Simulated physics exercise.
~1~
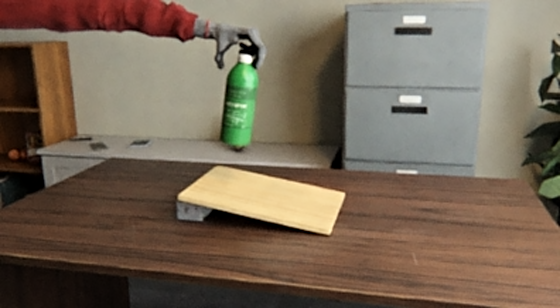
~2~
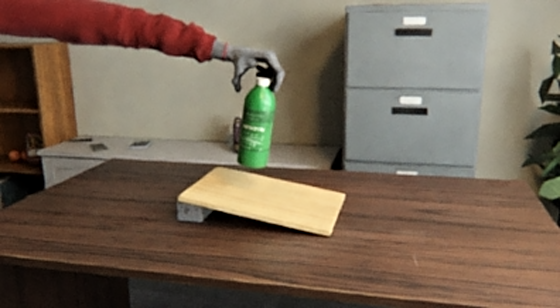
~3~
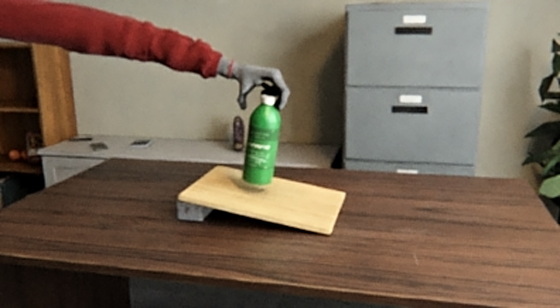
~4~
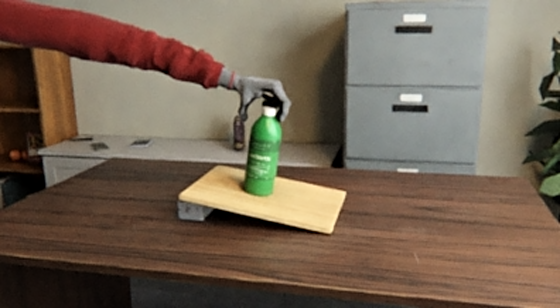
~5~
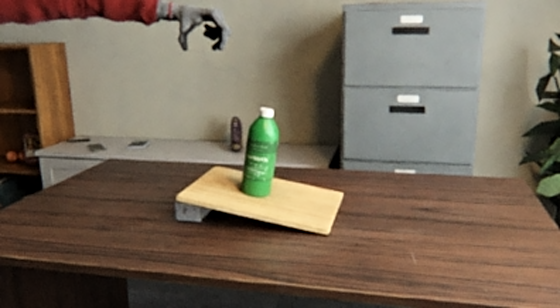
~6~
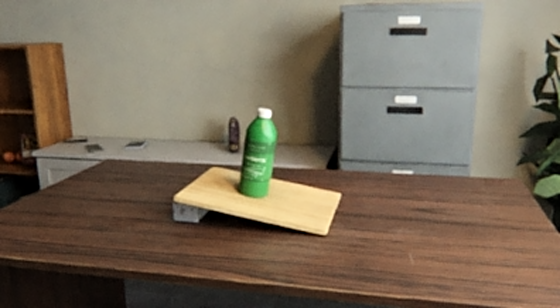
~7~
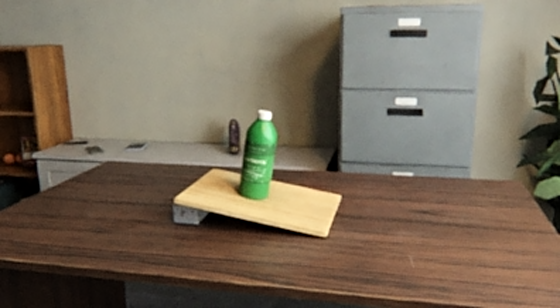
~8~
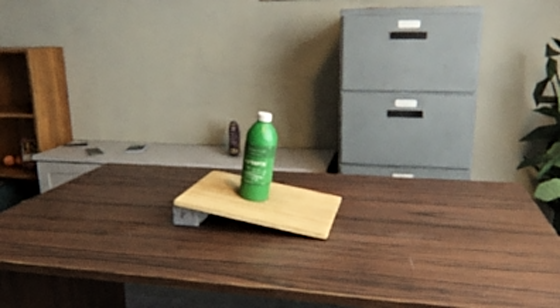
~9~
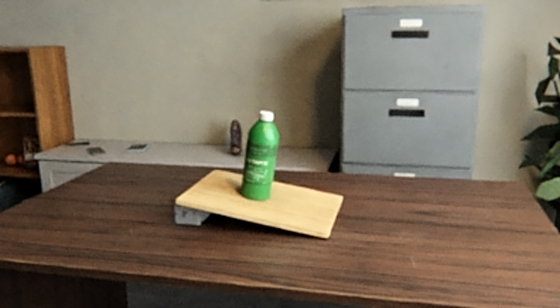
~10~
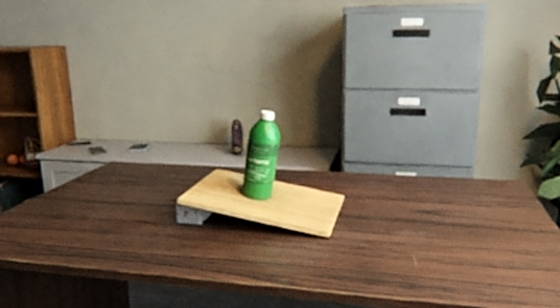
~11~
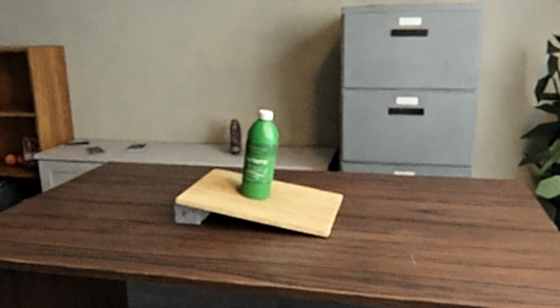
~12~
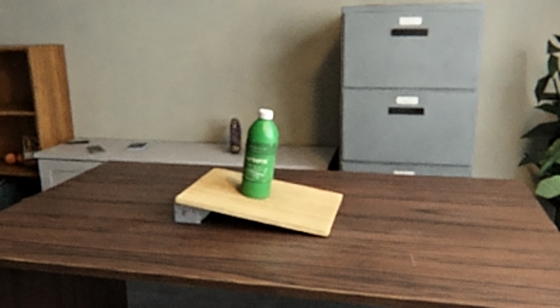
A gloved hand in a red sleeve lowered a green bottle onto a light wooden board propped on a block atop a dark table, then let go and drew back. The bottle stayed standing on the sloped board, without sliding or tipping.
